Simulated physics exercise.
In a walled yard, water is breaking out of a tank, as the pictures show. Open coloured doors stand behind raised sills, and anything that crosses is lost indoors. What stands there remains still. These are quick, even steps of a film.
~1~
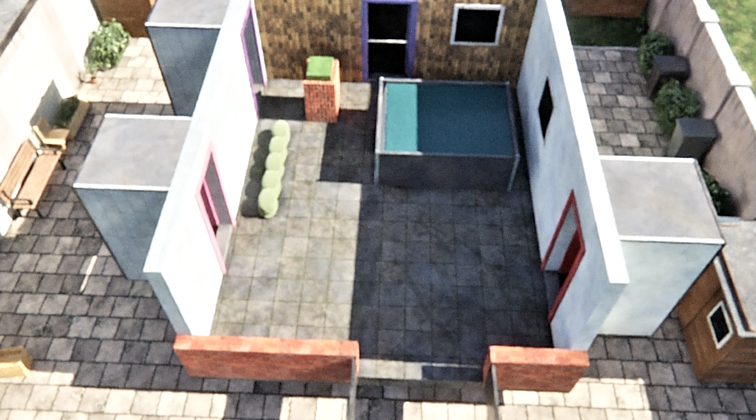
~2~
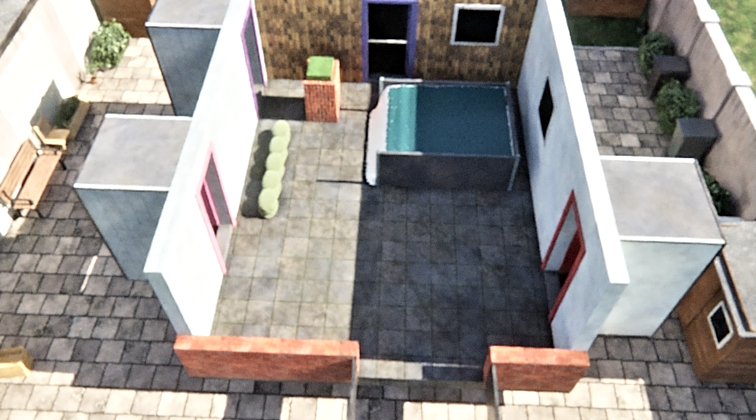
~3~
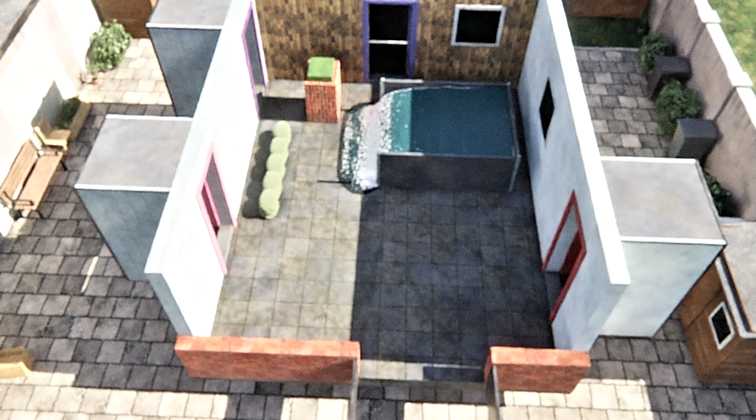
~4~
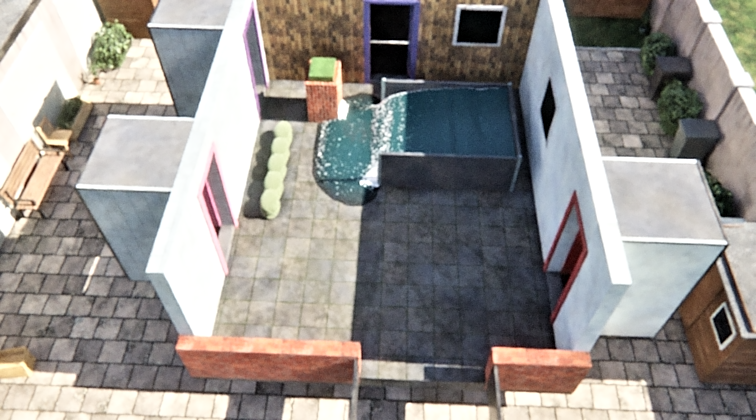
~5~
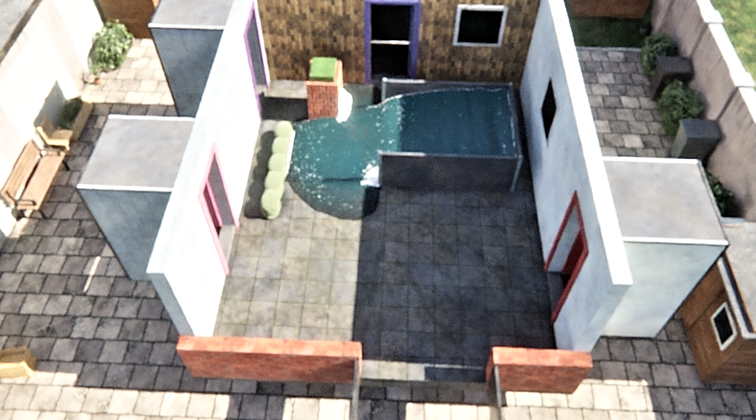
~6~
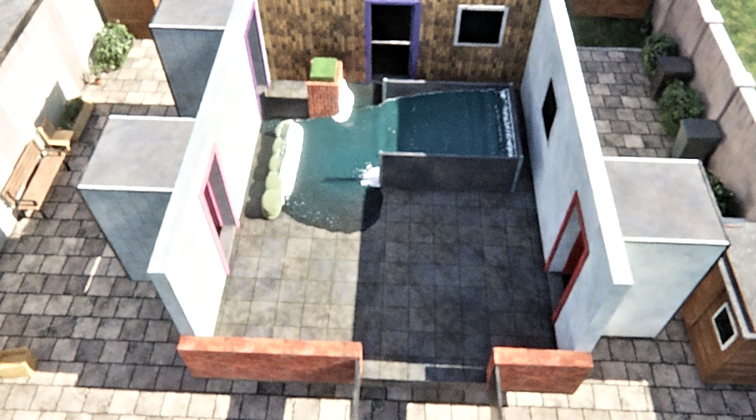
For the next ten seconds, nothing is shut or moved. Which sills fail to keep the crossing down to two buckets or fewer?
Outcome: I expect the pink door to see two buckets at most. I expect the red door to see over two buckets. I expect the blue door to see over two buckets. I expect the purple door to see over two buckets.
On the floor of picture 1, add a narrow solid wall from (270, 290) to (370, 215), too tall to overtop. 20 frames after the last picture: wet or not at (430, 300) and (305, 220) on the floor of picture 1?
Not wet, soaked.
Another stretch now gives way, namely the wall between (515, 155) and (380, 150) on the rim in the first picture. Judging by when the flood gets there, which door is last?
The blue-painted one.
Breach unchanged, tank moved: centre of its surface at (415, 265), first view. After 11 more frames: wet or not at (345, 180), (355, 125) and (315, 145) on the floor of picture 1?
Readings in order: No flood; no flood; flood.
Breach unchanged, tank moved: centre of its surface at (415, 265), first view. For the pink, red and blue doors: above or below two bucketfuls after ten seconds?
Result: Pink door tops the limit, red door misses it, blue door misses it.
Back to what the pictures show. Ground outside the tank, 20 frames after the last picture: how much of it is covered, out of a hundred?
Around 70 percent of it.
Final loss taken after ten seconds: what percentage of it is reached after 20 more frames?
Around 25 percent.
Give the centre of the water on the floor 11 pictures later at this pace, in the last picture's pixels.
That puts it at around (361, 156).
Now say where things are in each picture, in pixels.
In the first frame, the tank at (445, 119) is whole and still.
In the second frame, water pours out at (381, 137) and has run to a hidden place.
In the third frame, water pours out at (381, 139) and has run to (361, 105).
In the fourth frame, water pours out at (383, 140) and has run to (346, 99).
In the fifth frame, the front is at (288, 175), out from the gap at (383, 140).
In the sixth frame, water pours out at (384, 141) and has run to (266, 123).
A moment on, water covers 35 % of the floor; the pink door not reached, the red door not reached, the blue door wet at the sill, nothing in, the purple door under two buckets in.
Next, water covers 55 % of the floor; the pink door wet at the sill, nothing in, the red door not reached, the blue door under two buckets in, the purple door over two buckets in.
Then, water covers 70 % of the floor; the pink door wet at the sill, nothing in, the red door not reached, the blue door over two buckets in, the purple door far over two buckets in.
Later, water covers 85 % of the floor; the pink door wet at the sill, nothing in, the red door under two buckets in, the blue door over two buckets in, the purple door far over two buckets in.
In the end, water covers 95 % of the floor; the pink door under two buckets in, the red door far over two buckets in, the blue door over two buckets in, the purple door far over two buckets in.
